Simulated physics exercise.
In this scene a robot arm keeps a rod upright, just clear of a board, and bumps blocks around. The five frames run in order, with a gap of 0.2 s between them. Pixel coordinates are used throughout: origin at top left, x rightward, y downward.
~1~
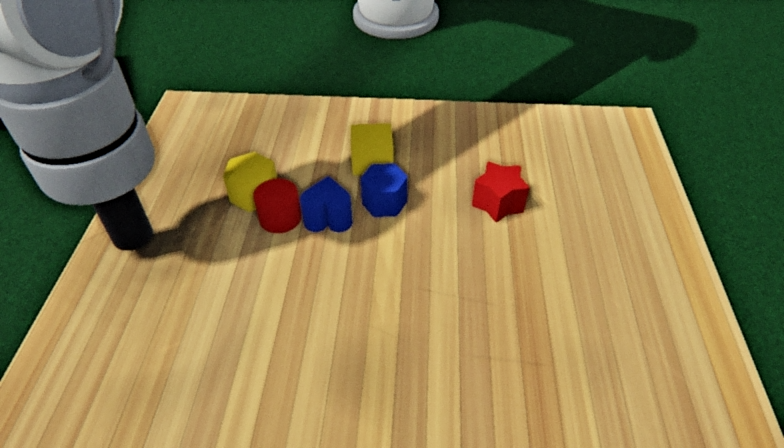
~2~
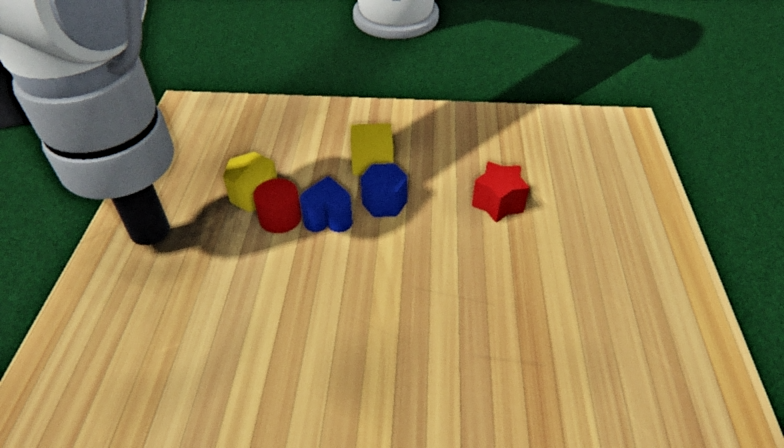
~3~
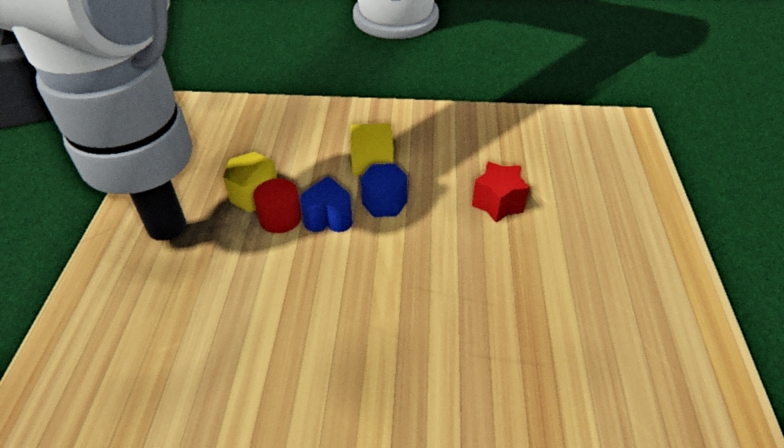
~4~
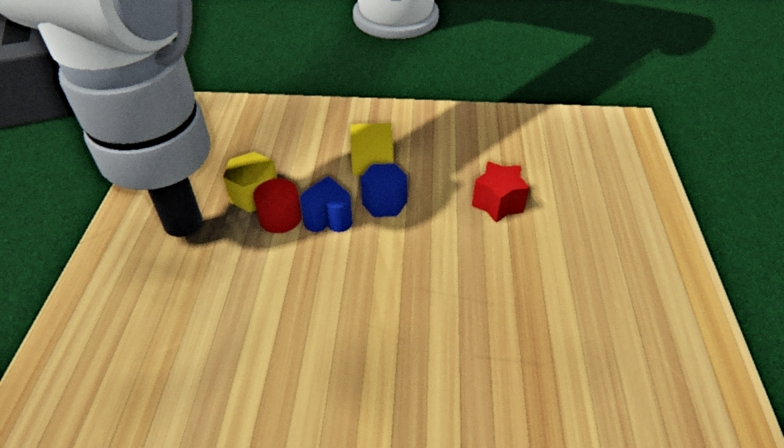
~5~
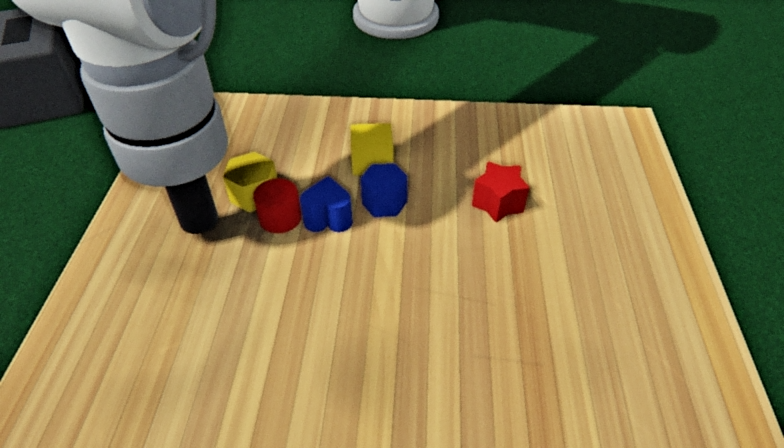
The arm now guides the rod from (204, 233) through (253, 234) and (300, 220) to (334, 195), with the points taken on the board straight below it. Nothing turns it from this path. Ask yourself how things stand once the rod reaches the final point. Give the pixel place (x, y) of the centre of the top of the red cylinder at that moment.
I predict (332, 144).
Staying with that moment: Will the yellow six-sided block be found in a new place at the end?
I believe not.
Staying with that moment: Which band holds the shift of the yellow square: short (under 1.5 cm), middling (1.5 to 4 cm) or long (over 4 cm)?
It is going to finish within 1.5 cm of where it is now.
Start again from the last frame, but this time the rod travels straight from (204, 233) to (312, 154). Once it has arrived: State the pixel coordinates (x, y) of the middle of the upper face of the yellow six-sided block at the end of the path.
I predict (333, 110).
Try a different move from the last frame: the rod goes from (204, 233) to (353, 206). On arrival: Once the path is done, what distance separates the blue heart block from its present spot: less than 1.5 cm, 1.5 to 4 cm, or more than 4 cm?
I'd go with over 4 cm for this block.
What follows on the original path. One third of the way, rod (252, 222); red cylinder (284, 190); blue heart block (329, 193).
Two thirds of the way, rod (299, 208); red cylinder (315, 169); blue heart block (351, 187), turned 40° clockwise; blue six-sided block (393, 177).
At the end, rod (333, 183); yellow six-sided block in place; red cylinder (332, 144); blue heart block (372, 175), turned 60° clockwise; yellow square in place; blue six-sided block (417, 176), turned 20° clockwise.
